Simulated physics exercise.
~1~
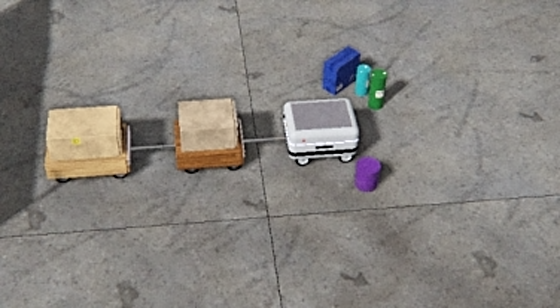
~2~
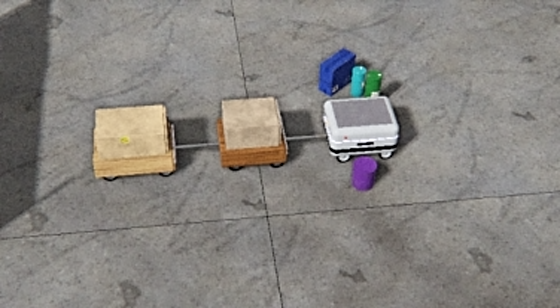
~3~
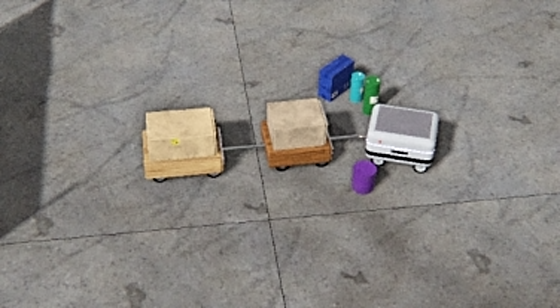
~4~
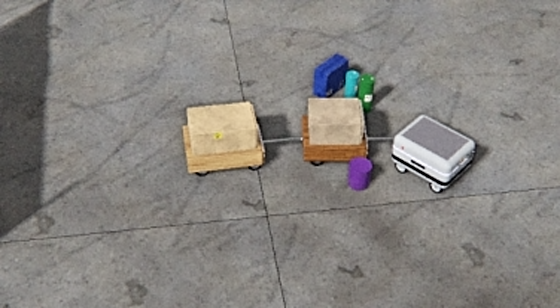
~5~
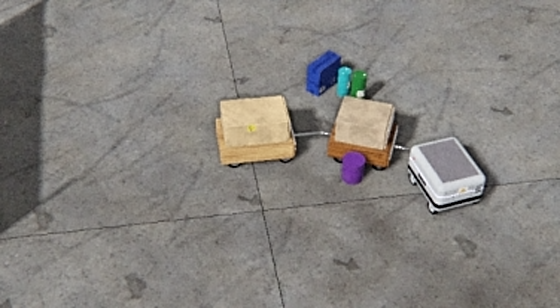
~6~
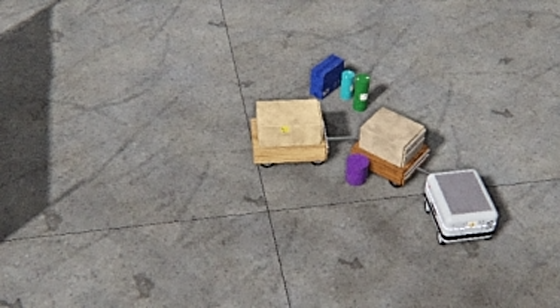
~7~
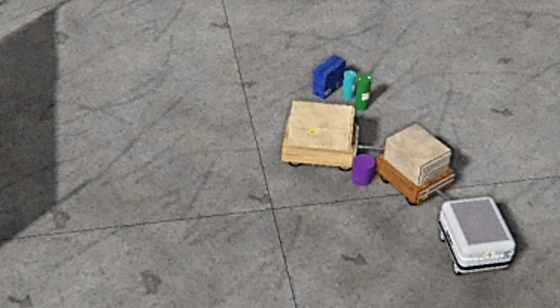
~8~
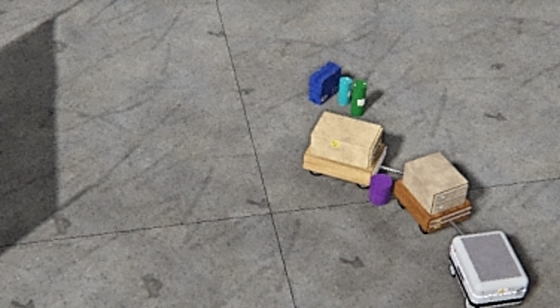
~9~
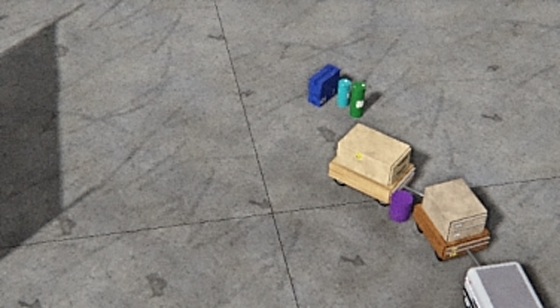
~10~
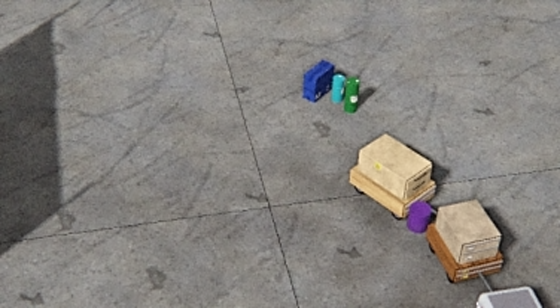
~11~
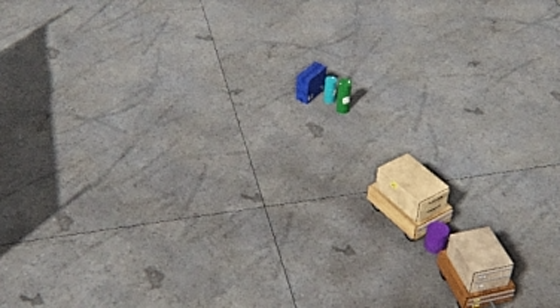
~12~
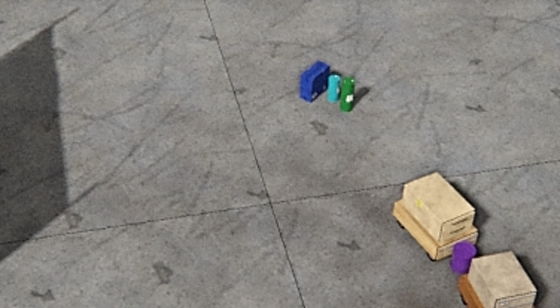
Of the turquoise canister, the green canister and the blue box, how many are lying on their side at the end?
None of them are. The turquoise canister, the green canister and the blue box are all still standing upright.
